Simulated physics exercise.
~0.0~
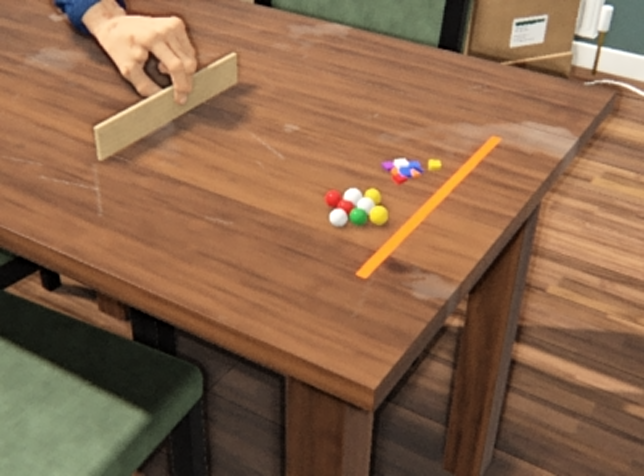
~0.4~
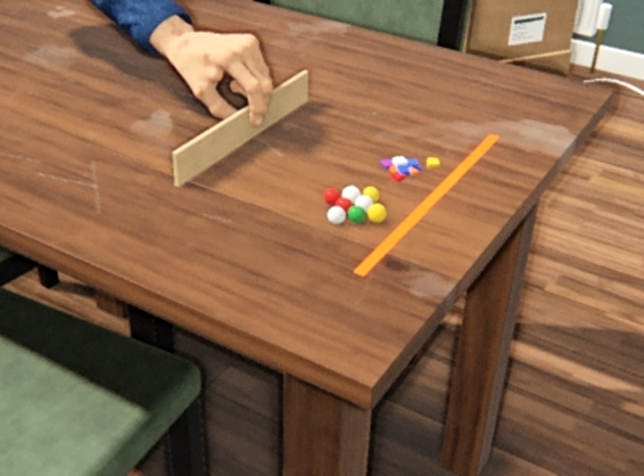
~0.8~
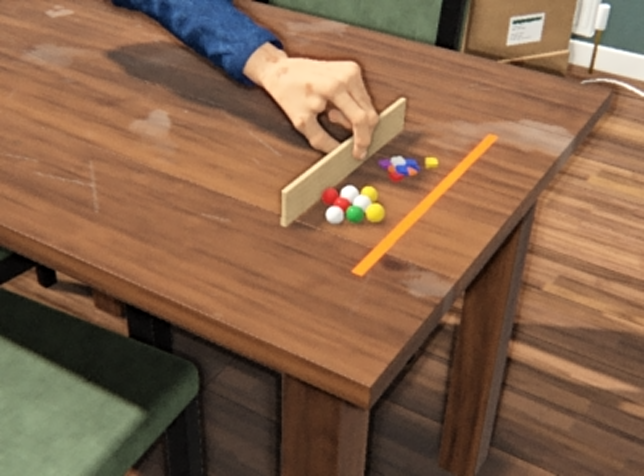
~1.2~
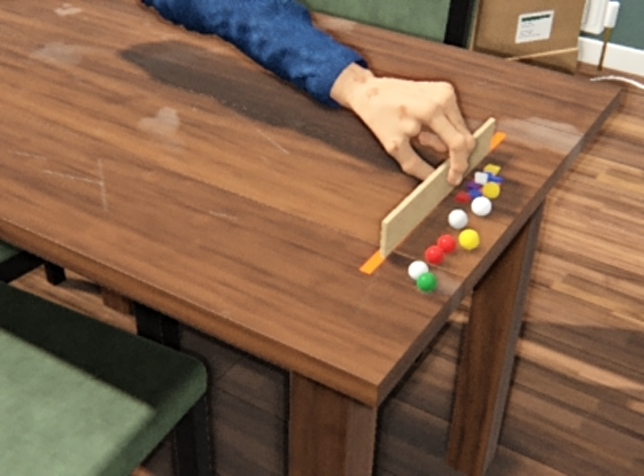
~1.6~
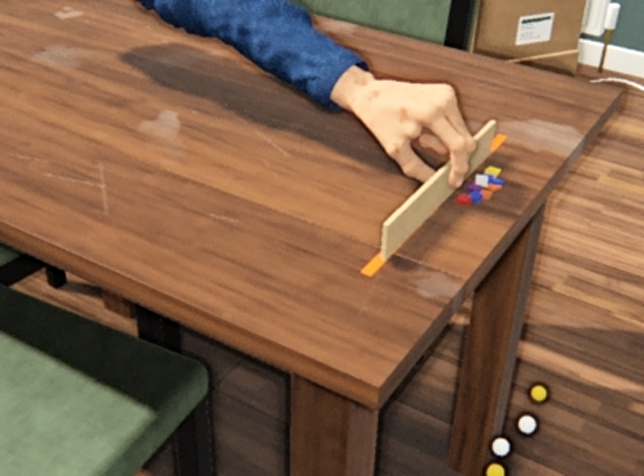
A hand slides a card right to orange tape; colored balls roll off, small pieces stay.
